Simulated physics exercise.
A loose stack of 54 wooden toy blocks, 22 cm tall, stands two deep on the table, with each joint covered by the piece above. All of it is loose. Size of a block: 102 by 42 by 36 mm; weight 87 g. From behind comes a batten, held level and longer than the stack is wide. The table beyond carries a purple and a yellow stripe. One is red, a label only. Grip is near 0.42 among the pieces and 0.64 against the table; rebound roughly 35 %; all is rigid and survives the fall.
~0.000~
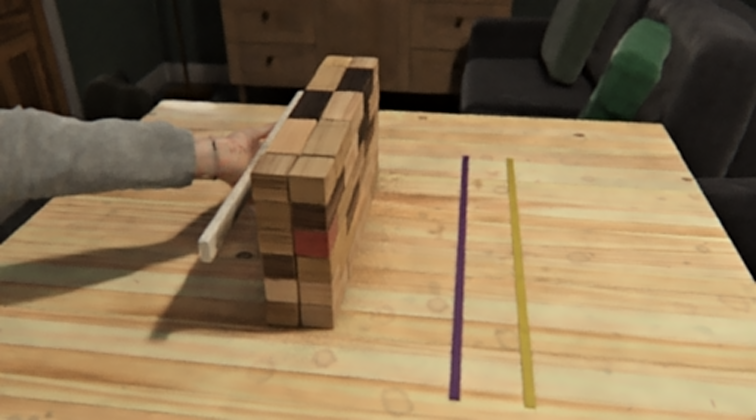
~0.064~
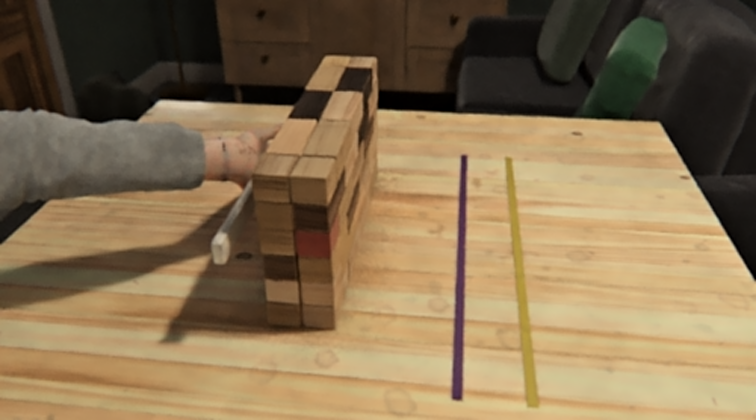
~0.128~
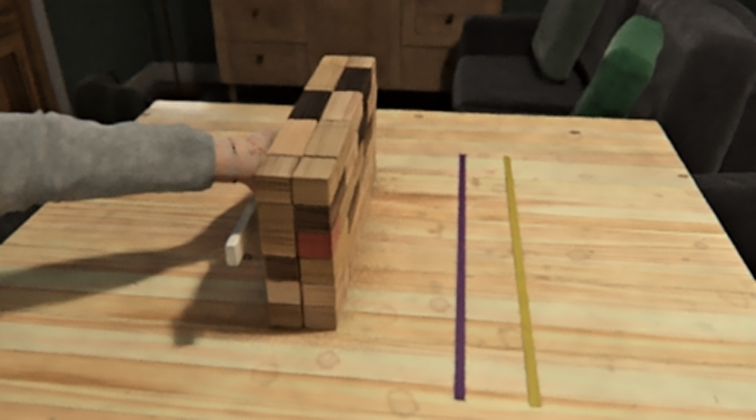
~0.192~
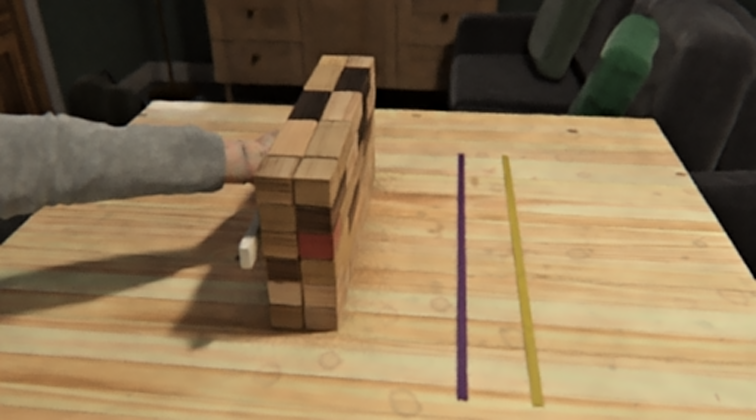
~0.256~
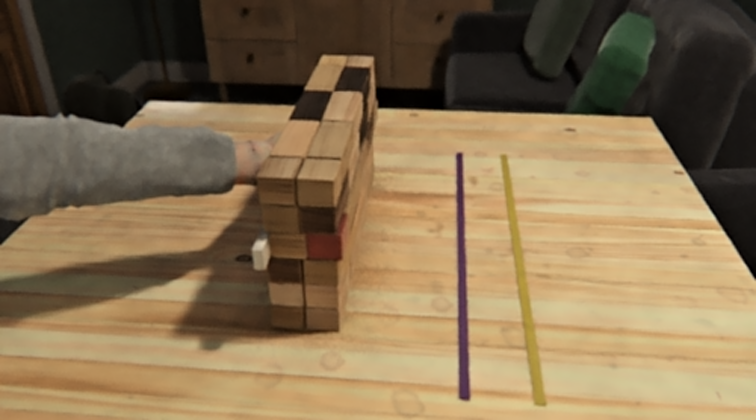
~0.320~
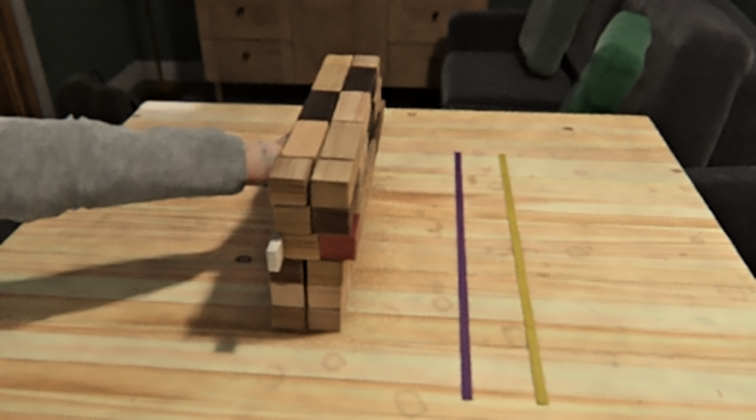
A pale batten, held level by a hand in a grey sleeve, moves right across a wooden table to a stack of wooden blocks, then pushes its upper part slightly toward the purple and yellow stripes, shifting the red block.
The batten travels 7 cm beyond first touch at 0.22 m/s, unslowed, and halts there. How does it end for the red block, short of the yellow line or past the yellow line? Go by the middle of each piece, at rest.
It remains behind the yellow line.
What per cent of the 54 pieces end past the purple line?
Near 35 per cent.
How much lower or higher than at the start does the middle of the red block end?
It ends some 11 cm lower.
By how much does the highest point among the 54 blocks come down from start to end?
Some 9 cm lower.
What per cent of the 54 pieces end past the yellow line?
Roughly 15 per cent of them.
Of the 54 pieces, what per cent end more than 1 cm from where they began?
It is 75 per cent.
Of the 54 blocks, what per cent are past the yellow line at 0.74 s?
By then 15 per cent.
Around 0.44 s, none of the 54 blocks past the yellow line, 41 disturbed; red block tipped 17°.
Around 0.58 s, none of the 54 blocks past the yellow line, 41 disturbed; red block tipped 40°, 31 mm lower.
Around 0.74 s, 7 of the 54 blocks past the yellow line; red block on its side.
Around 1.12 s, 9 of the 54 blocks past the yellow line; red block upside down.
Finally (1.5 s), 9 of the 54 blocks past the yellow line; red block upside down. Seen by the last camera, middles, red block near (499, 318).
